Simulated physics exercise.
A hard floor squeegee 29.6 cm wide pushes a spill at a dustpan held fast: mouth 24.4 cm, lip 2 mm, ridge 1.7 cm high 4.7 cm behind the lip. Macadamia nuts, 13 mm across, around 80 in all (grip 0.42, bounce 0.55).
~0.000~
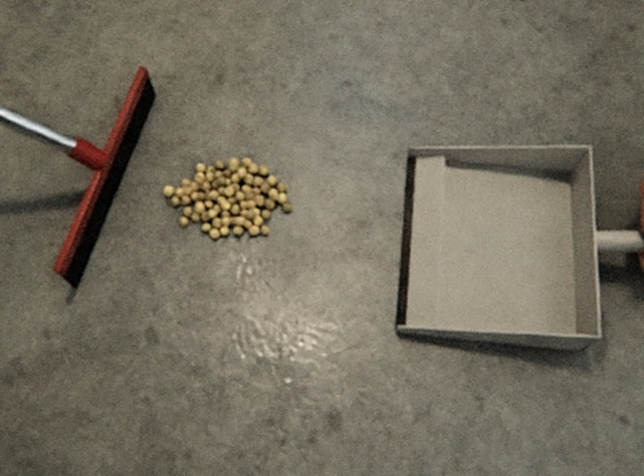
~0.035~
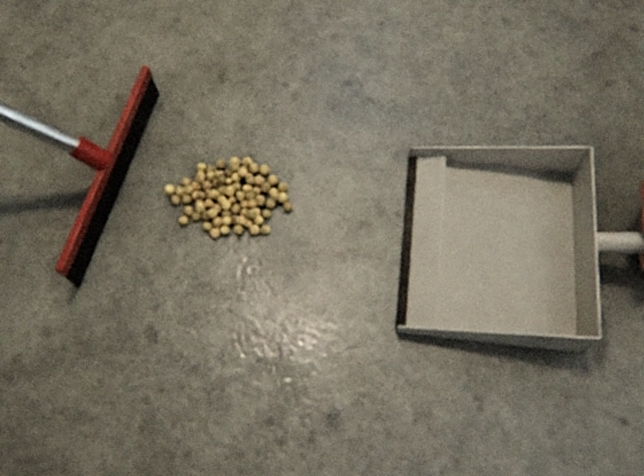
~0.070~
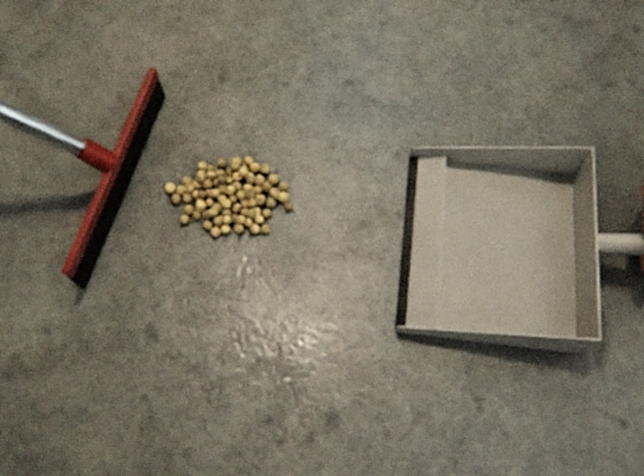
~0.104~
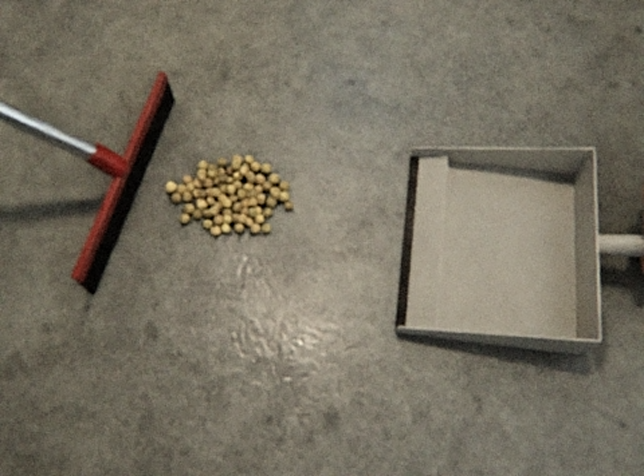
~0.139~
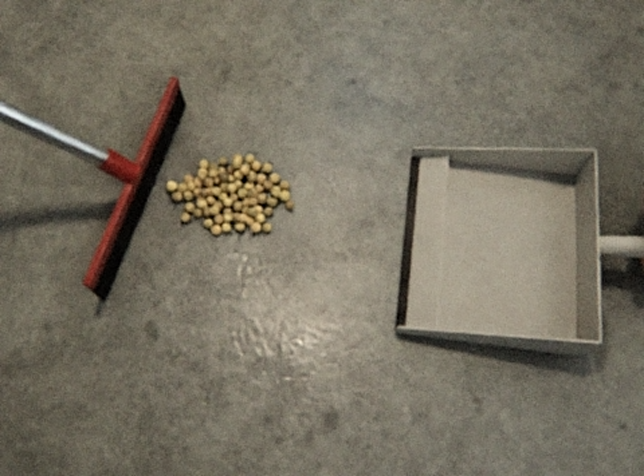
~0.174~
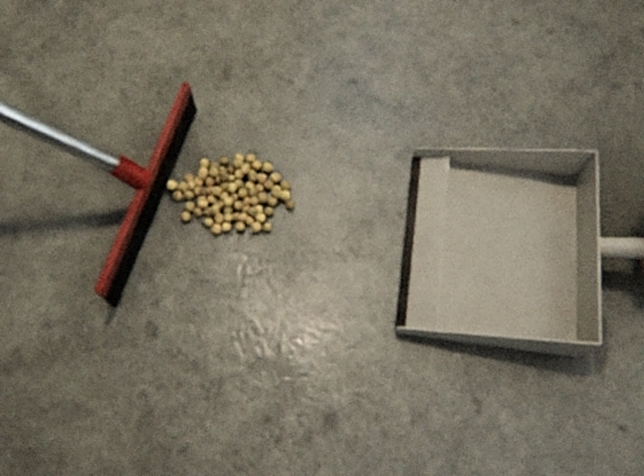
A red squeegee slides right across the floor up to a still pile of nuts.
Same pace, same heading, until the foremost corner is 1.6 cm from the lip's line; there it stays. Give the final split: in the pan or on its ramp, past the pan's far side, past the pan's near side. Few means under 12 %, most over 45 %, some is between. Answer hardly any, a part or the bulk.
In the pan or on its ramp: A part; past the pan's far side: Hardly any; past the pan's near side: A part.
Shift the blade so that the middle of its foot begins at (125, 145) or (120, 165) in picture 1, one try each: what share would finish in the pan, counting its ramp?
About 25 and 30 per cent.
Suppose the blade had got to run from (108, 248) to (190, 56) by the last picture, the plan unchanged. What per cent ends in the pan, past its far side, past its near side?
Pan 0, far 20, near 0.
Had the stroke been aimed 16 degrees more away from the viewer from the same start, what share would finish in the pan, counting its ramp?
It would be near 30 per cent.
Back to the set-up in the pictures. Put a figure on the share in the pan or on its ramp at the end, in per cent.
Some 20 per cent.
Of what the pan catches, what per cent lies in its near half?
About 90 per cent.
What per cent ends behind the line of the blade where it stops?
About 25 per cent.
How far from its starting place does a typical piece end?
About 24 cm.
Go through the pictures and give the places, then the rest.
Blade from (61, 271) to (144, 74), moved 0.0 cm, 0 of the pieces shifted so far; middle of the pieces at (231, 201); pan at (503, 250), in the first frame.
Blade from (63, 270) to (147, 73), moved 0.3 cm, 0 of the pieces shifted so far; middle of the pieces at (232, 200), in the second frame.
Blade from (69, 273) to (154, 75), moved 1.2 cm, 0 of the pieces shifted so far; middle of the pieces at (232, 200), in the third frame.
Blade from (79, 278) to (164, 79), moved 2.7 cm, 0 of the pieces shifted so far; middle of the pieces at (233, 199), in the fourth frame.
Blade from (90, 285) to (175, 85), moved 4.5 cm, 0 of the pieces shifted so far; middle of the pieces at (233, 198), in the fifth frame.
Blade from (102, 292) to (187, 90), moved 6.3 cm, 0 of the pieces shifted so far; middle of the pieces at (234, 197); pan at (506, 253). Its pace works out near 0.51 m/s, heading 27 degrees towards the viewer's side, in the sixth frame.
After 0.49 s, middle of the blade 18 cm from the lip; 0 % over the lip, far side 5 %, near side 0 %.
After 0.69 s, middle of the blade 9 cm from the lip; 0 % over the lip, far side 5 %, near side 5 %.
Then, at 1.02 s, middle of the blade 4 cm from the lip; 25 % over the lip, far side 5 %, near side 15 %.
At rest (1.9 s), pan 20 %, far side 5 %, near side 15 %, in front of the lip or behind the blade 60 %.
